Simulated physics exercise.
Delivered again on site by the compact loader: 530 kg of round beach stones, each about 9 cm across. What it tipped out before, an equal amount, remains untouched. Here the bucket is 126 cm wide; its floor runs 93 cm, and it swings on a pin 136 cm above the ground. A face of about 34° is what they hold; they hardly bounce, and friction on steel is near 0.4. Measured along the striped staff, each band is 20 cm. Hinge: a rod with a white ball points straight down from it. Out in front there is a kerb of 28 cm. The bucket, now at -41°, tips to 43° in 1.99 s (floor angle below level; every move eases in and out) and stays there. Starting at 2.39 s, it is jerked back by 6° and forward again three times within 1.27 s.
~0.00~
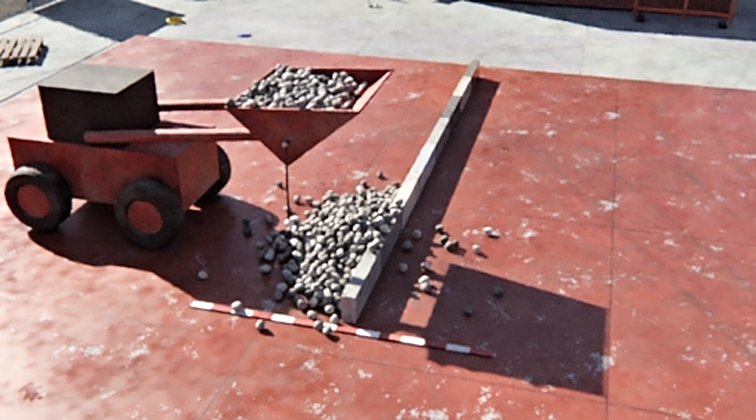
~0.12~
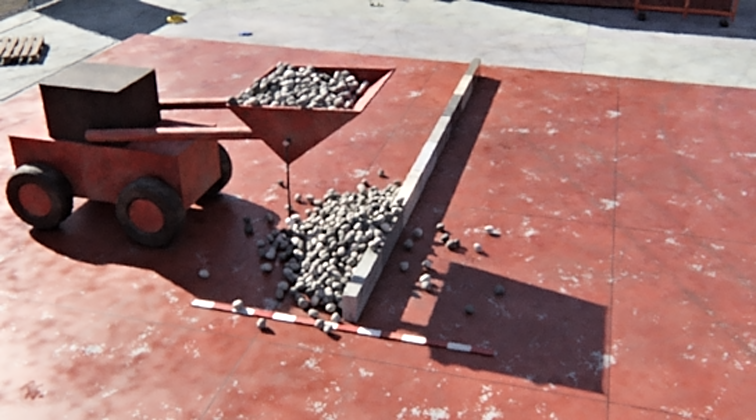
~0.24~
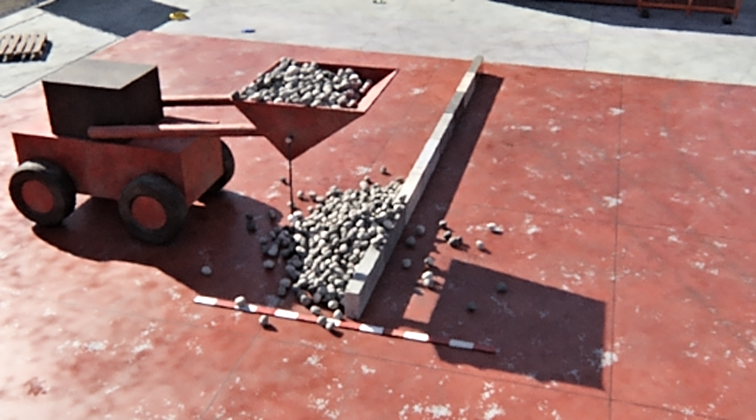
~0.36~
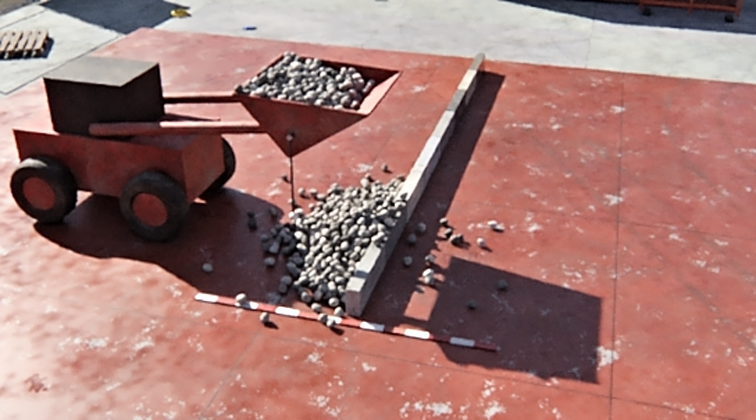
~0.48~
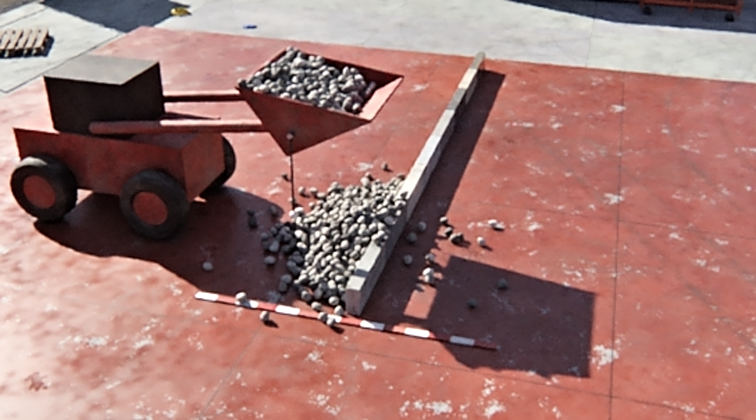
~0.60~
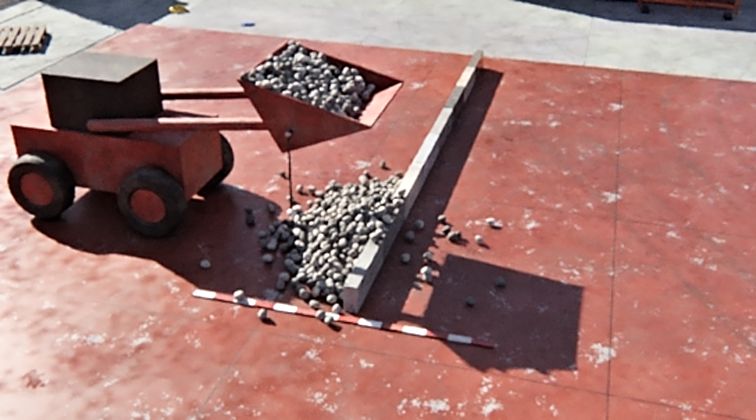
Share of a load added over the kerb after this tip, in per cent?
Some 74 %.
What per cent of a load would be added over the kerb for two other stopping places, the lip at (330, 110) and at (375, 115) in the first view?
Near 30 per cent from the first place, 95 from the second.
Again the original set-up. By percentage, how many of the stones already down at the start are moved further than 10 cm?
I'd say roughly 5 per cent of them.
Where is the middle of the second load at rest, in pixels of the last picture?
I'd put their centre close to (428, 235).
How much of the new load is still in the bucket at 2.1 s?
Roughly 10 parts in a hundred of the load.
After 1.5 s the floor is at 30°; in per cent of one load, 91 in the bucket, 107 on this side of the kerb, 3 over the kerb; the foremost stones are at (466, 251).
After 2.1 s the floor is at 43°; in per cent of one load, 10 in the bucket, 136 on this side of the kerb, 54 over the kerb; the foremost stones are at (485, 255).
After 4.1 s the floor is at 43°; in per cent of one load, 0 in the bucket, 124 on this side of the kerb, 77 over the kerb; the foremost stones are at (564, 262).
After 6.9 s the floor is at 43°; in per cent of one load, 0 in the bucket, 124 on this side of the kerb, 77 over the kerb; the foremost stones are at (564, 262). Net gain over the kerb, 74.
